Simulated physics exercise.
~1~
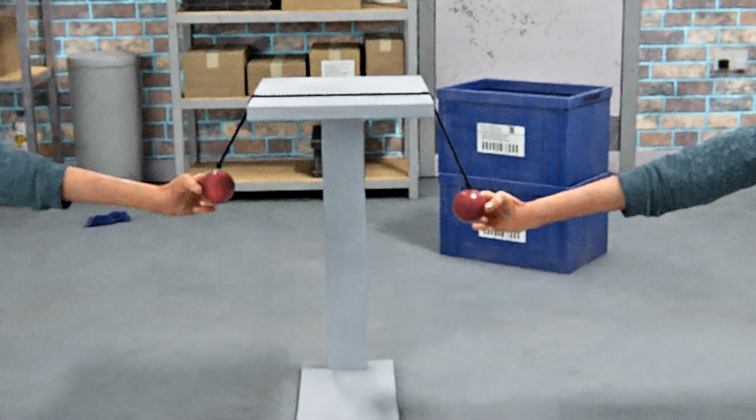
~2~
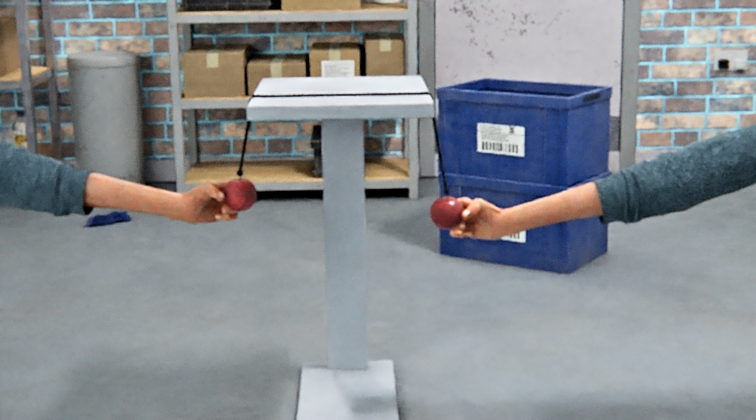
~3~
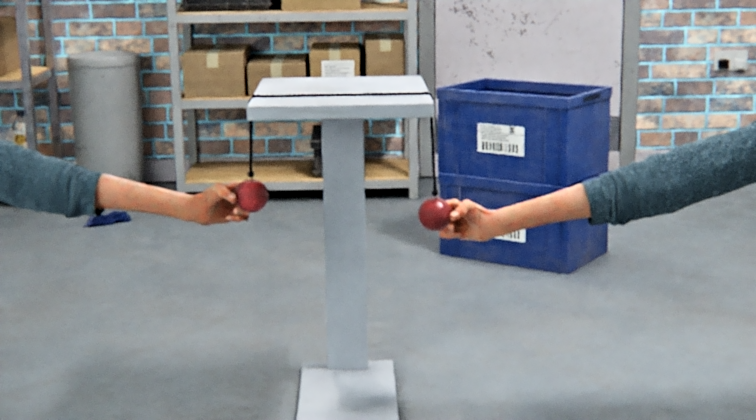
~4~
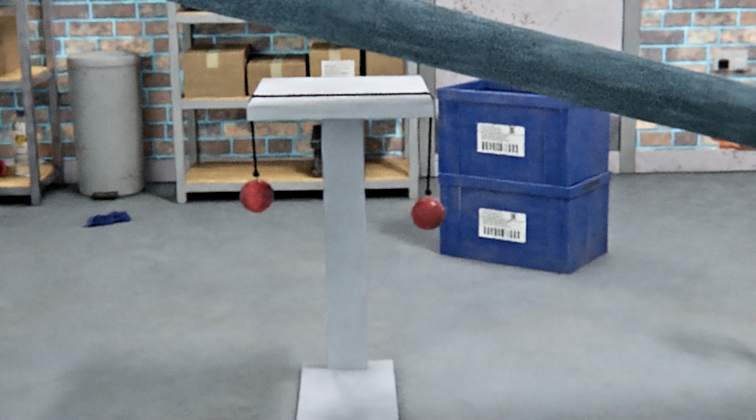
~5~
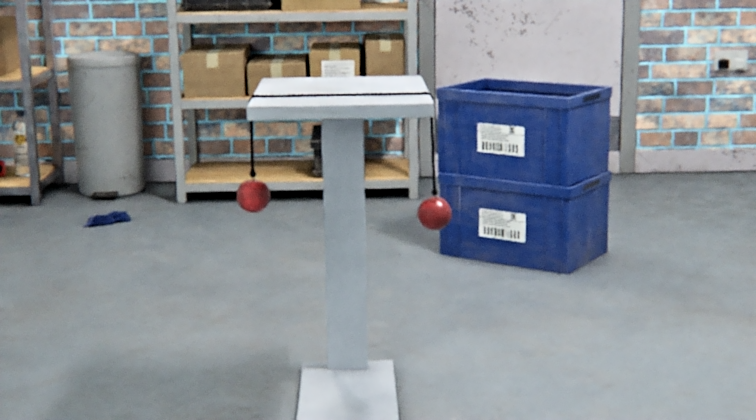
Two hands held red apples tied to a dark shoelace across a small white table, lowered them inward beside its edges, then let go and drew back, leaving both apples hanging at nearly unchanged heights, with neither side going down.
